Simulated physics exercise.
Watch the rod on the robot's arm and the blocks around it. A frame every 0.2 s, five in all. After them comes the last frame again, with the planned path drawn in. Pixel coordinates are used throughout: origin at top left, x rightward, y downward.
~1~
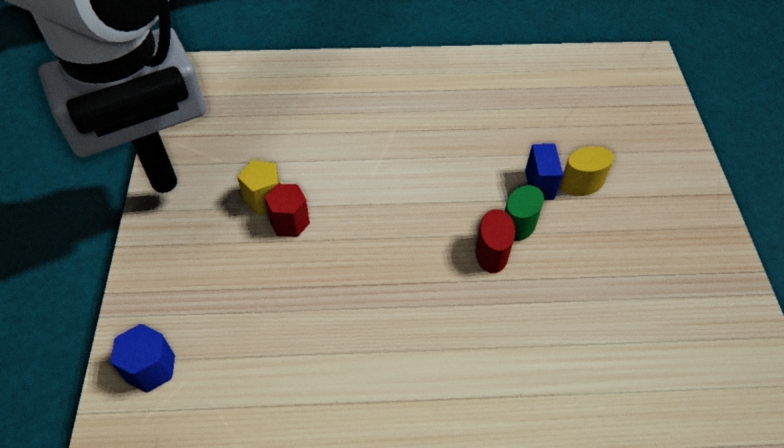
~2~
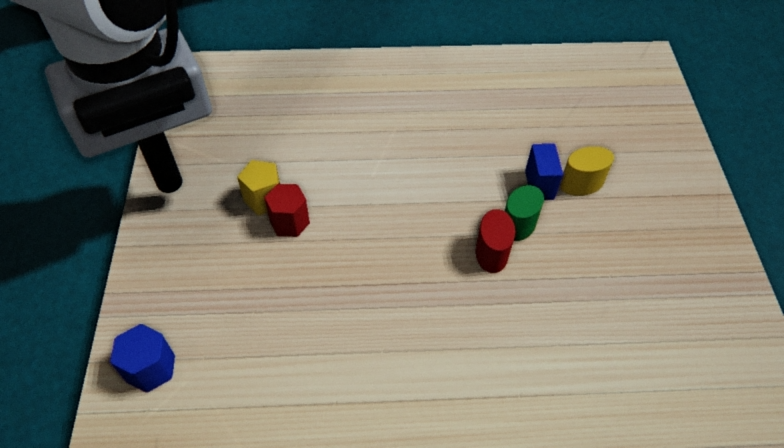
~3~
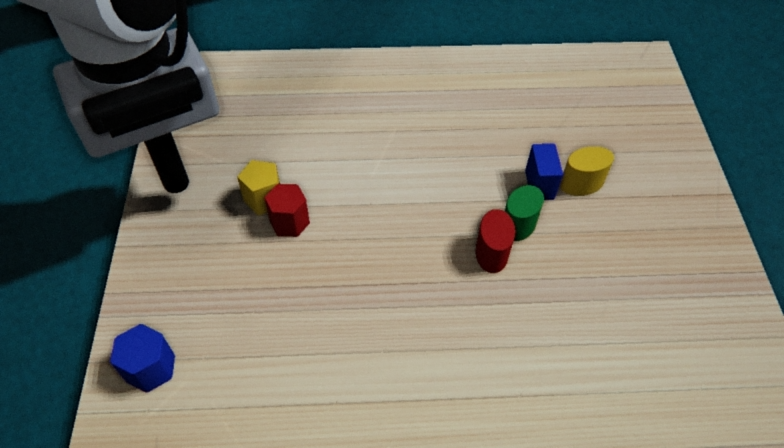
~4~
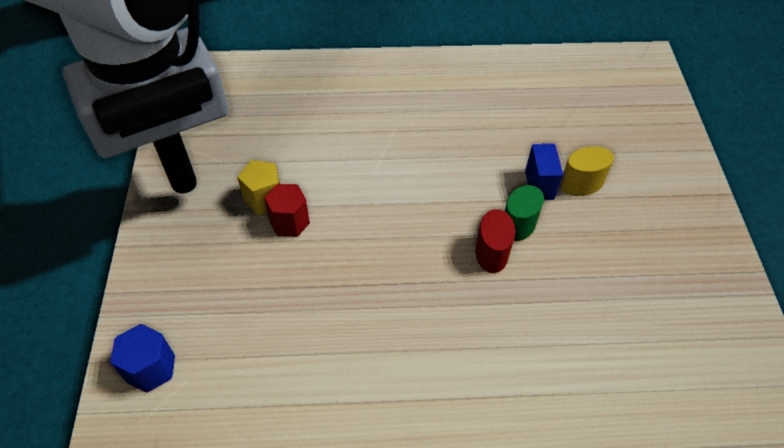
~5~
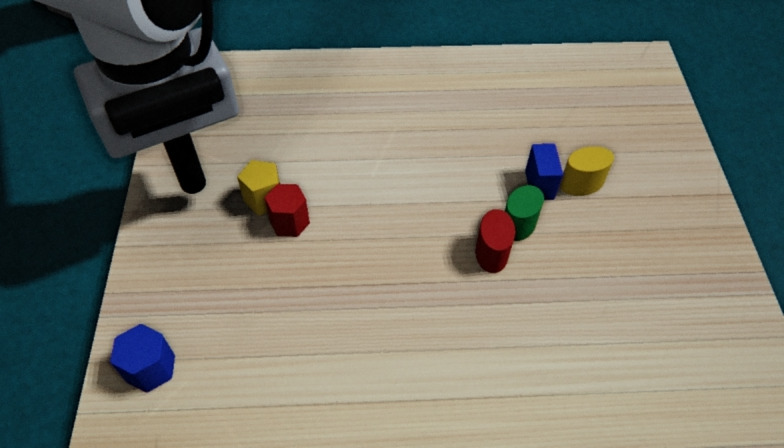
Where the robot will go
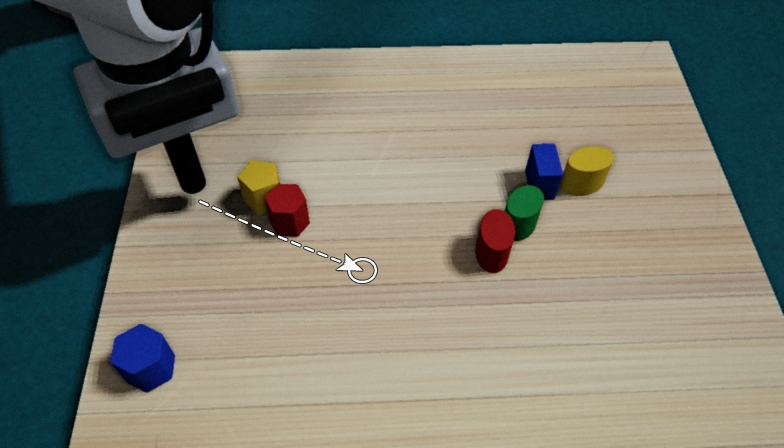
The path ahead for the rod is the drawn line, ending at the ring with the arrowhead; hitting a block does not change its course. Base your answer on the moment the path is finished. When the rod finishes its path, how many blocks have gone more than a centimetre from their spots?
A single block is moved.
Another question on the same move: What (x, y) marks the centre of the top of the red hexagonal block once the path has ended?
I expect it at (310, 197).
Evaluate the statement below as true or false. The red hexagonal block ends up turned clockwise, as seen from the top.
The claim does not hold.
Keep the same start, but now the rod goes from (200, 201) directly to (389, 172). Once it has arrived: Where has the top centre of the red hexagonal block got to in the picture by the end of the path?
I predict (306, 204).
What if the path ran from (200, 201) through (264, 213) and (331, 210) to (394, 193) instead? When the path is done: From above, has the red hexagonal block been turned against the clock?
No.
Drawn move, in a line from (200, 201) to (363, 270).
On the path given first. One third of the way, rod (247, 209); nothing pushed yet.
Two thirds of the way, rod (303, 233); red hexagonal block (310, 197), turned 35° anticlockwise.
At the end, rod (362, 256); yellow pentagonal block still; red hexagonal block (310, 197), turned 35° anticlockwise.
